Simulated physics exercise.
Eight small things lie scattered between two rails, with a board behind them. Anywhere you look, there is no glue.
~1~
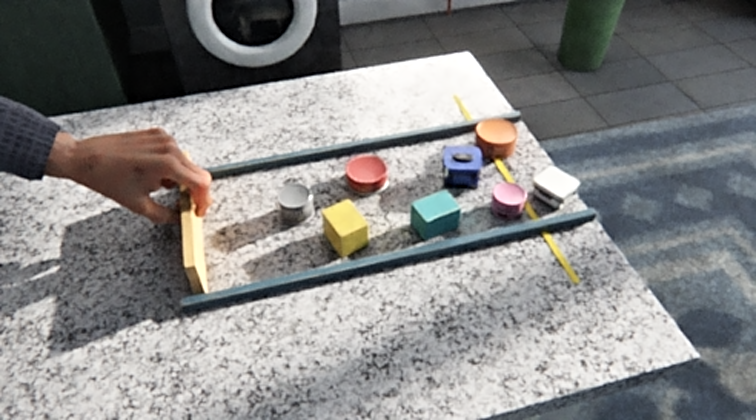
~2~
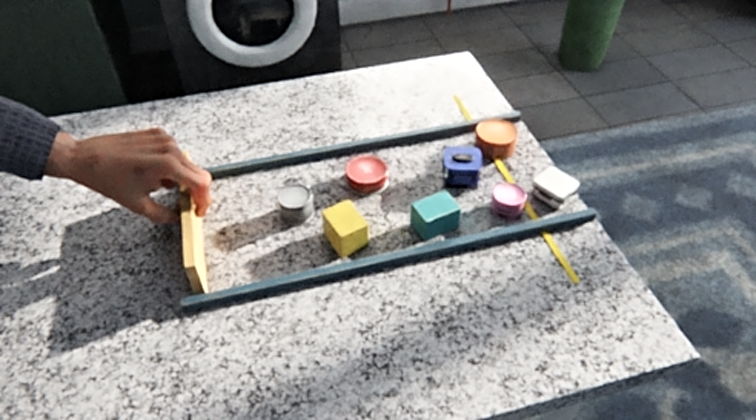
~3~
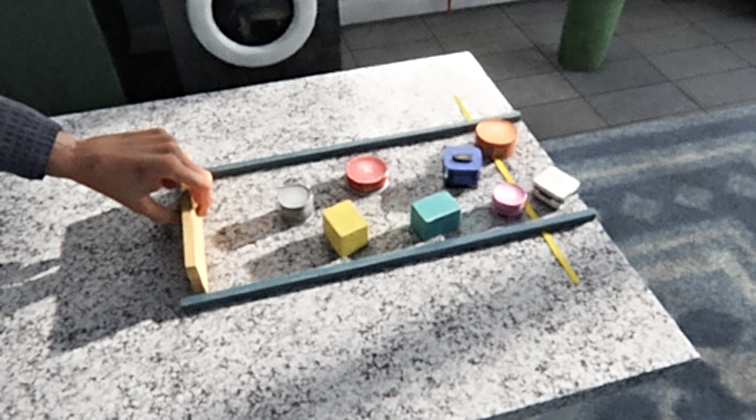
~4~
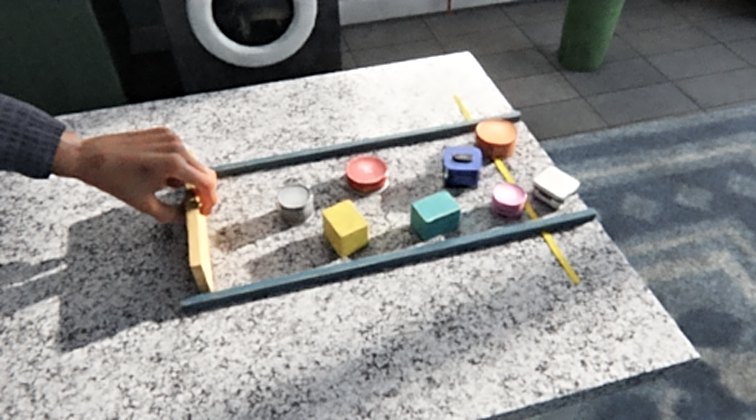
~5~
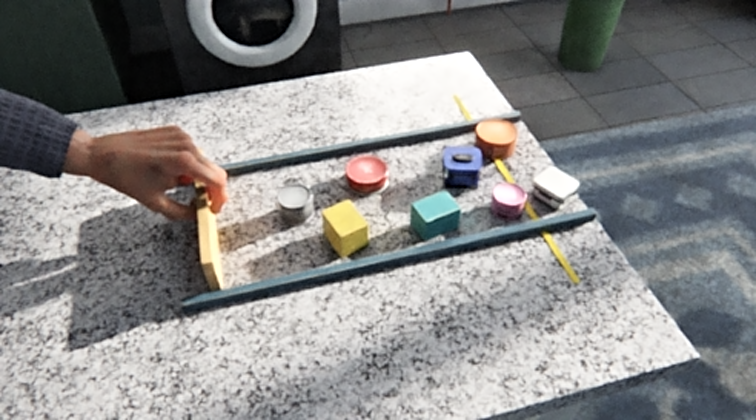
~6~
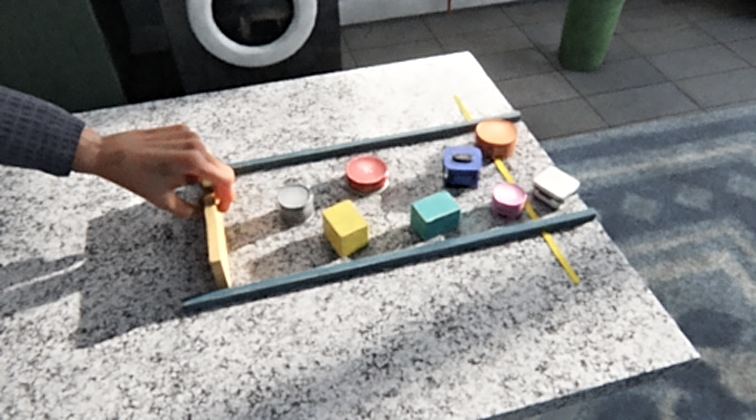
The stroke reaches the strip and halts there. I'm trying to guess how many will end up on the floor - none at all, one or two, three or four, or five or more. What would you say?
The fallen count comes to three or four.
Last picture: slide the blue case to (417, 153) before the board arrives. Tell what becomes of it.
It stays put.
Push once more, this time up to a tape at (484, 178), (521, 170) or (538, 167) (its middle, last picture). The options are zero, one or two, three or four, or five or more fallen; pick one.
Tape one gives 1 or 2, tape two gives five or more, and tape three gives five or more.
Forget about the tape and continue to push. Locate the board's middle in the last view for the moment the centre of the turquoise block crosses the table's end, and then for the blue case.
About (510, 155), and about (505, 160) for the other.
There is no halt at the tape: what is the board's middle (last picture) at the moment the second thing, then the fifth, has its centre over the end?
I'd put it close to (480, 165) and later close to (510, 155).
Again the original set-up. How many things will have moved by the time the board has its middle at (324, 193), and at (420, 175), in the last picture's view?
At the first spot 2, then 6.
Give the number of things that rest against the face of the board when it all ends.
In contact: 3.
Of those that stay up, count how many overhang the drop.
Expected count: 2.
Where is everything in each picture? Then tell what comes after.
The first picture shows white case (554, 189); orange tub (496, 139); pink tub (508, 201); board (191, 219); tape (506, 173).
The second picture shows orange tub (496, 139); grey pot (296, 205).
The third picture shows pink tub (508, 201); red tin (367, 175).
The fourth picture shows white case (554, 189); turquoise block (435, 215).
The fifth picture shows orange tub (496, 139); blue case (462, 168).
The sixth picture shows white case (554, 189); orange tub (496, 139); pink tub (508, 201); board (214, 215); tape (506, 173).
Early on, none off yet; white case at rest near (554, 189); orange tub at rest near (496, 139); pink tub at rest near (508, 201).
Finally, the number that fall off is three or four; lost, pink tub, orange tub and white case.
